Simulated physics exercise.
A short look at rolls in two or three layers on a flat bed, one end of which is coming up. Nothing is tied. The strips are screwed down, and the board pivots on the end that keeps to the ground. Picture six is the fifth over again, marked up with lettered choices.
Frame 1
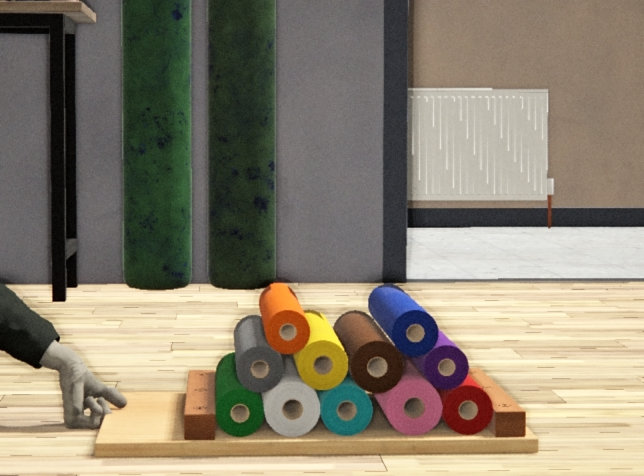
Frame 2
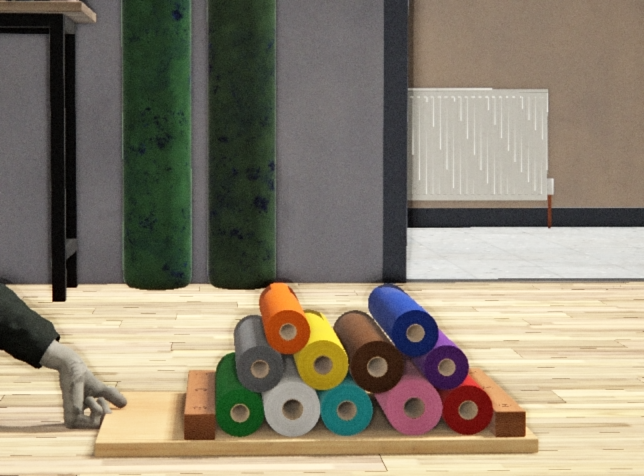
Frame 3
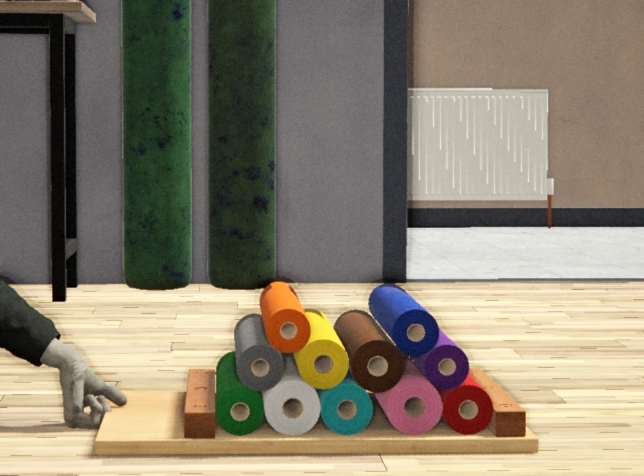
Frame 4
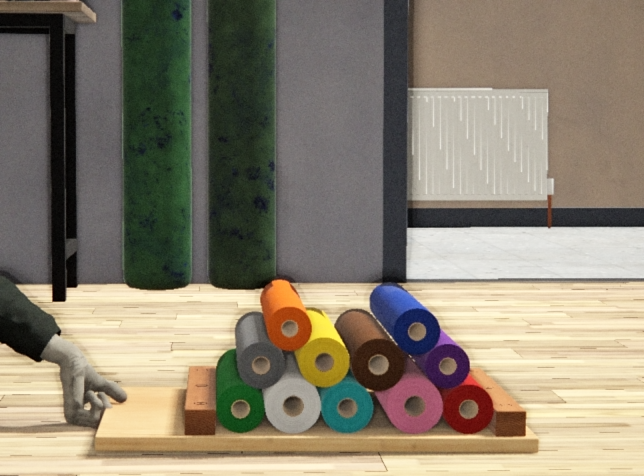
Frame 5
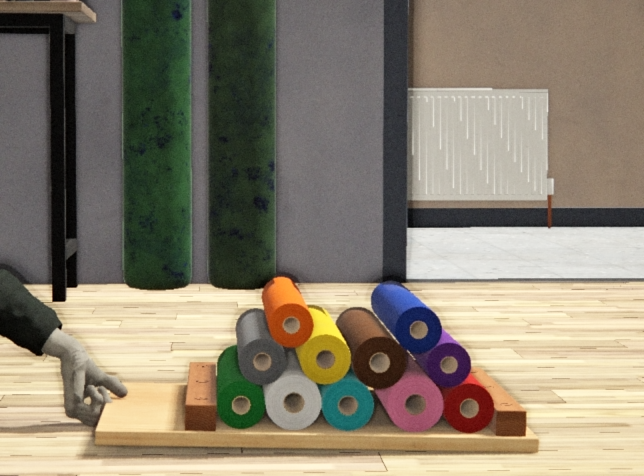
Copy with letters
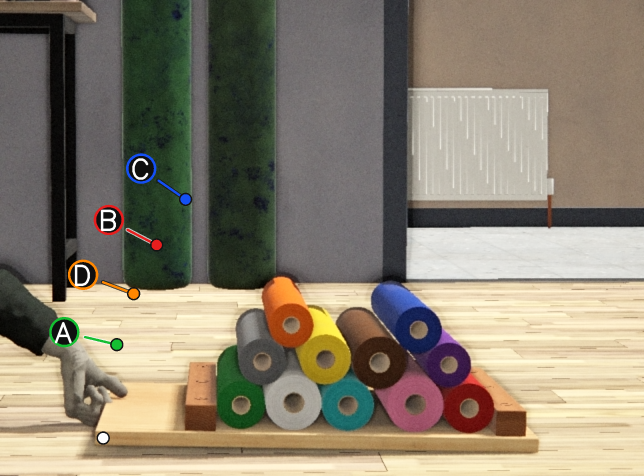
A gloved-looking hand at the left end of a flat wooden board starts out low beside it, then slowly raises that end a little. The coloured rolls stacked between two wooden strips tilt slightly with the board, keeping their places in the pile as its right end stays on the floor.
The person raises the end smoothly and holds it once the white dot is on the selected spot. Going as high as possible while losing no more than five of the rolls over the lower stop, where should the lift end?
The last mark within the limit is C.
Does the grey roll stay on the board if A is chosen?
Yes.
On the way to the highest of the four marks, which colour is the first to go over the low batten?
It is the purple one.
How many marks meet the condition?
Four of them.
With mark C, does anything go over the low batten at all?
Yes, at C.
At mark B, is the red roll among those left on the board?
Yes.
On the marked copy, A at (117, 345); B at (157, 245); C at (186, 199); D at (134, 294); the white dot at (103, 438).
Taking C. A third of the way, board at 19°.
Two thirds of the way, board at 35°.
When it is over, board at 35°, five over the low batten.
As for the rest, A none over the low batten; B five over the low batten; D one over the low batten (purple).
